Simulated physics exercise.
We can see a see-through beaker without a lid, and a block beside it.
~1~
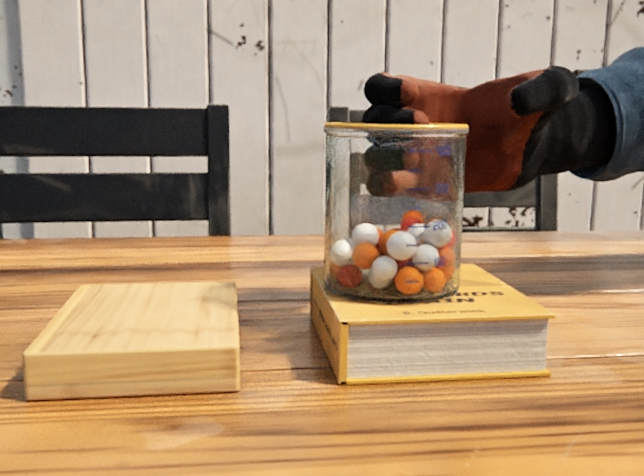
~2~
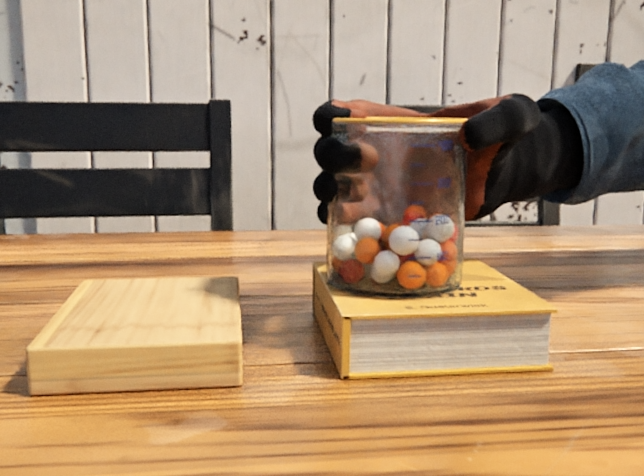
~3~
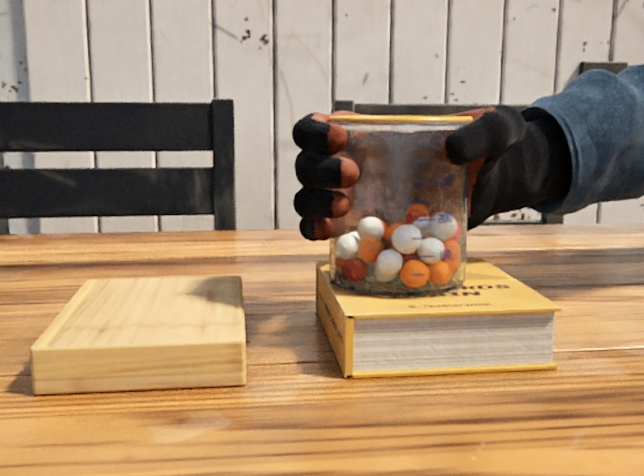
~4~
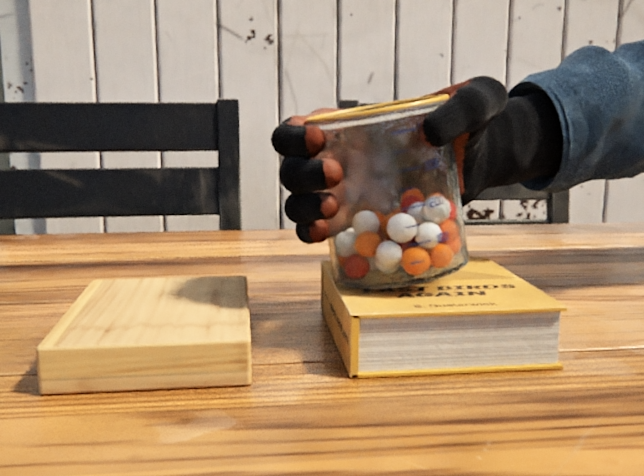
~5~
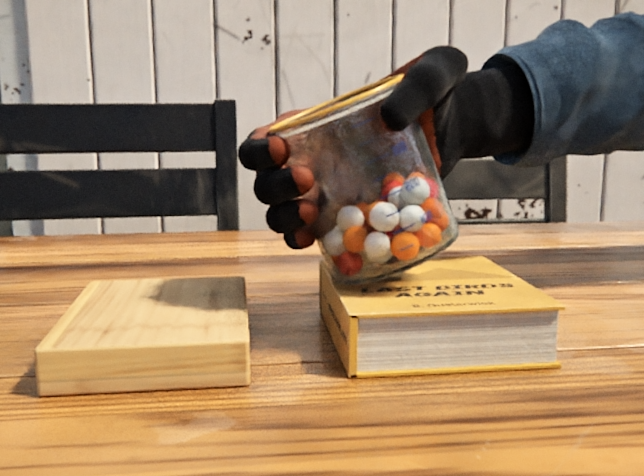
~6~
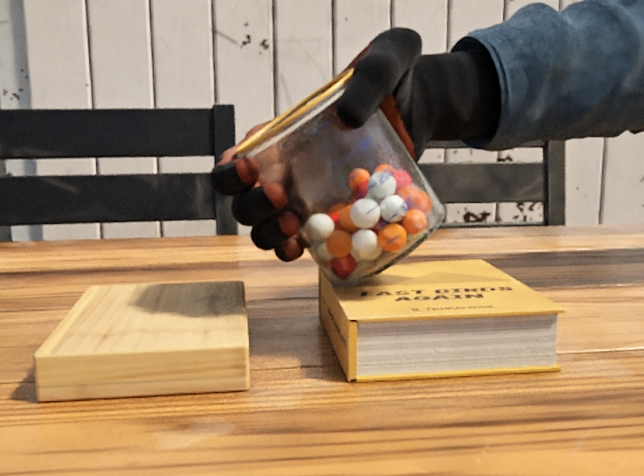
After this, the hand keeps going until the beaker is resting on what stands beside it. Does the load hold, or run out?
With it resting there, I'd say the filling gets out, some of it.
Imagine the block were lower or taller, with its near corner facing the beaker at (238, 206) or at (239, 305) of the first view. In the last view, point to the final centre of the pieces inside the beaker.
Around (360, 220) in the first try, (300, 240) in the second.
Then, 0.57 s after the last picture, the beaker leans 58°; everything is still inside.
Then, 1.17 s after the last picture, the beaker leans 84°; everything is still inside.
Then, 1.89 s after the last picture, the beaker rests on the block at 101°; about half of the gumballs out of it.
By the end, the beaker rests on the block at 101°; most of the gumballs out of it.
